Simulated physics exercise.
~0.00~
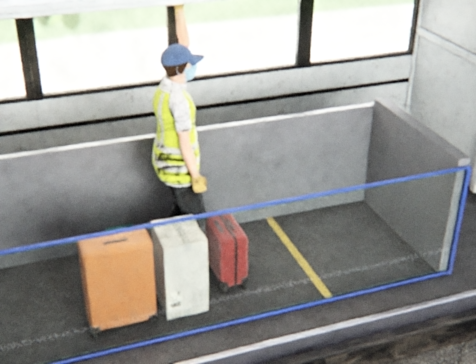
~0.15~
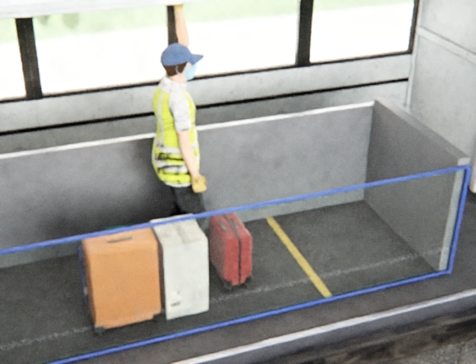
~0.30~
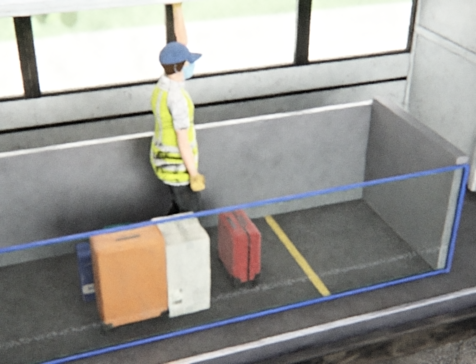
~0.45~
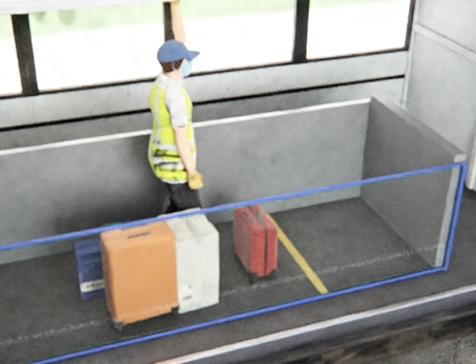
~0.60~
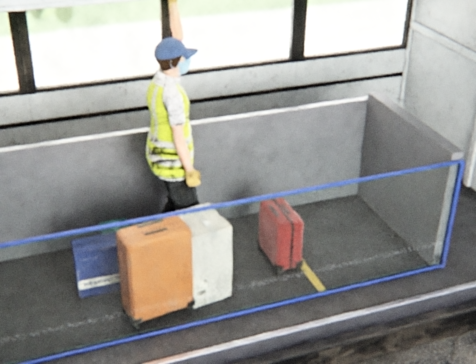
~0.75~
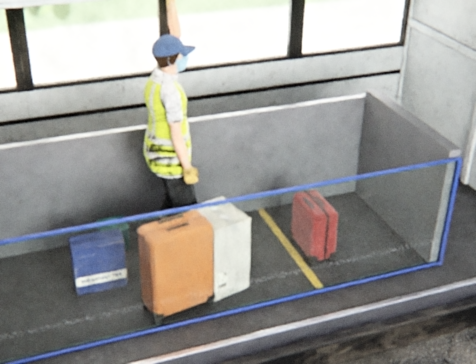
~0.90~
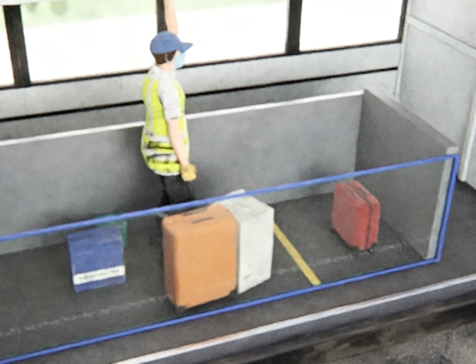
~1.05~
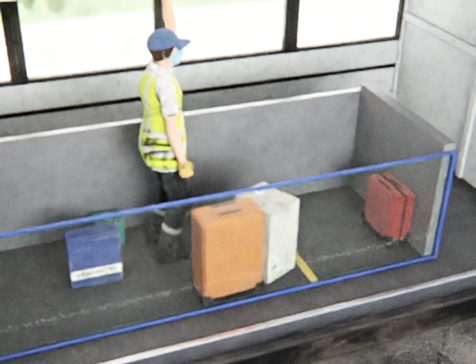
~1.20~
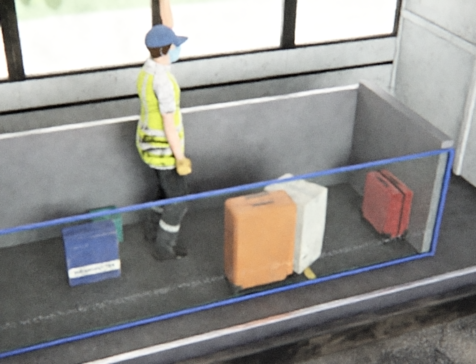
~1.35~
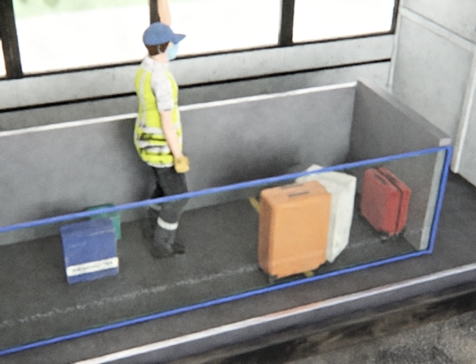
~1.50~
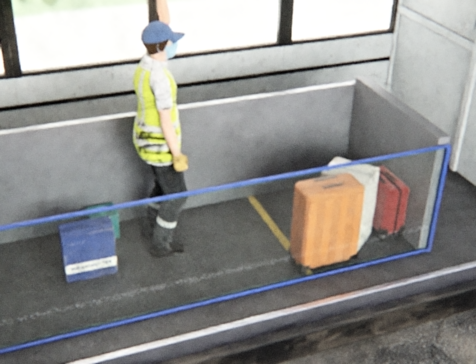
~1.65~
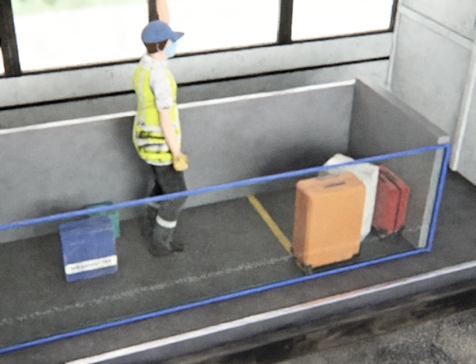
Orange, white and red luggage slides right past a yellow line and stops beyond it.
